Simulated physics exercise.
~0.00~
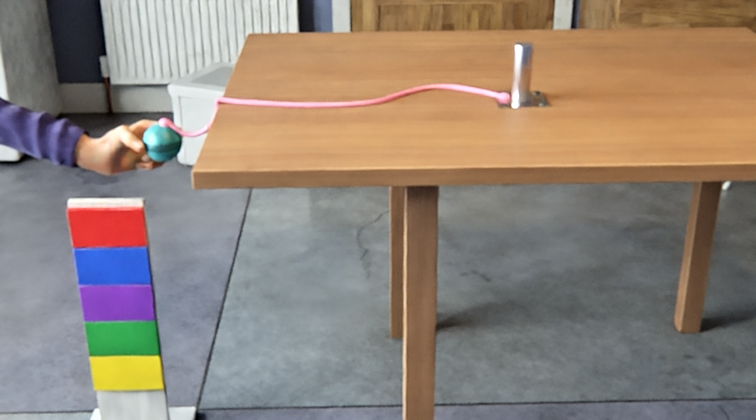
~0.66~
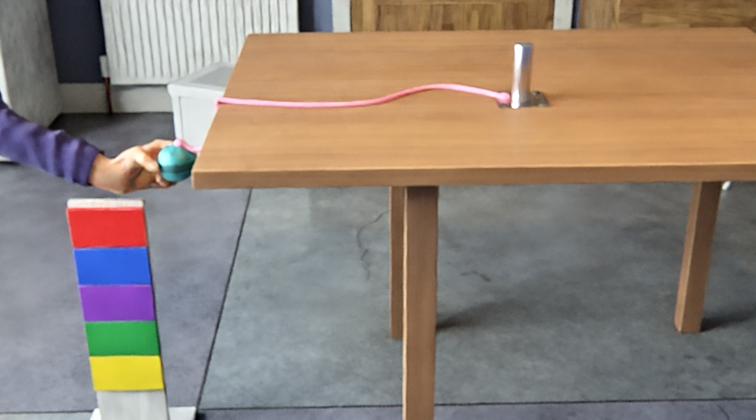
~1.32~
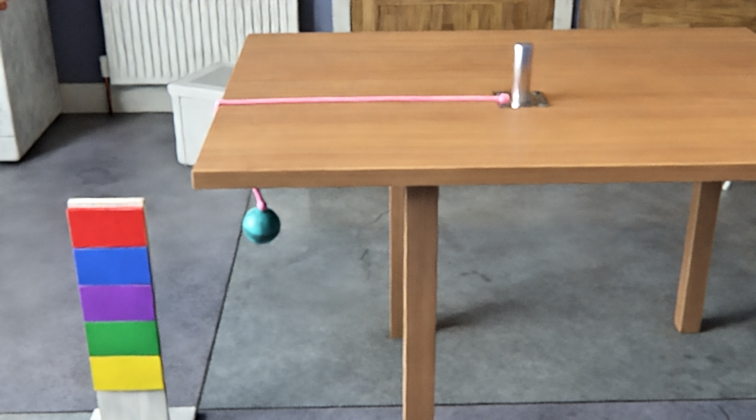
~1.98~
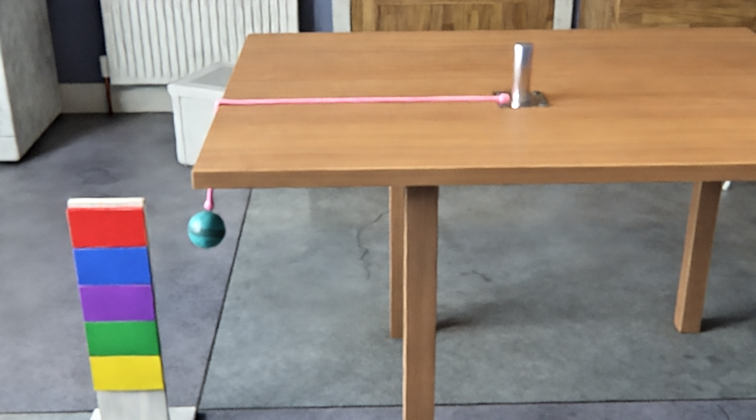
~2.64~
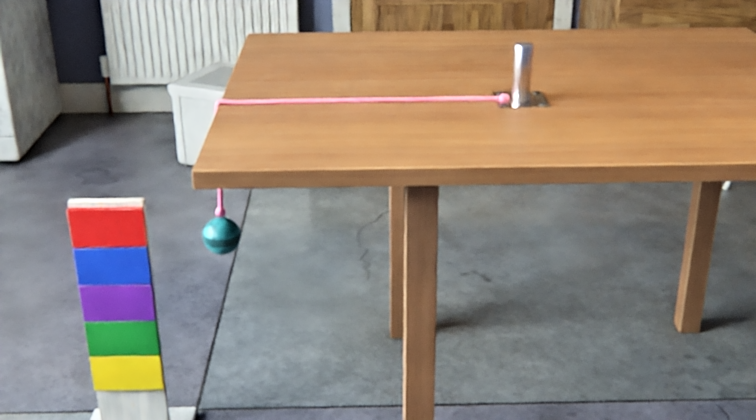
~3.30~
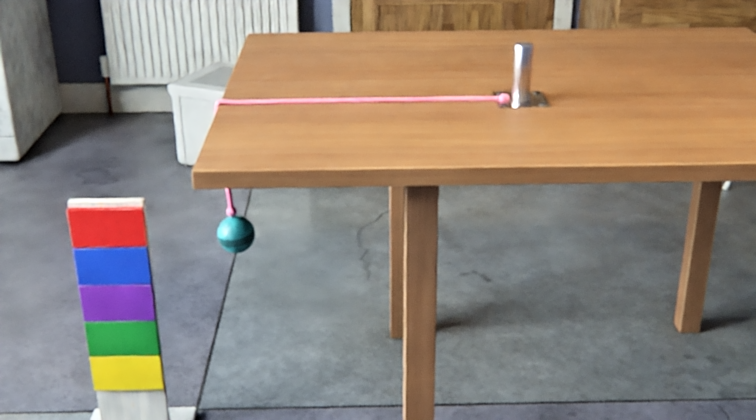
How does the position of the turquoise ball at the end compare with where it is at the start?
At the start a hand holds the ball out to the left of the table, above the colour scale. At the end it hangs from the pink cord below the table edge, lower and further right, level with the red band.
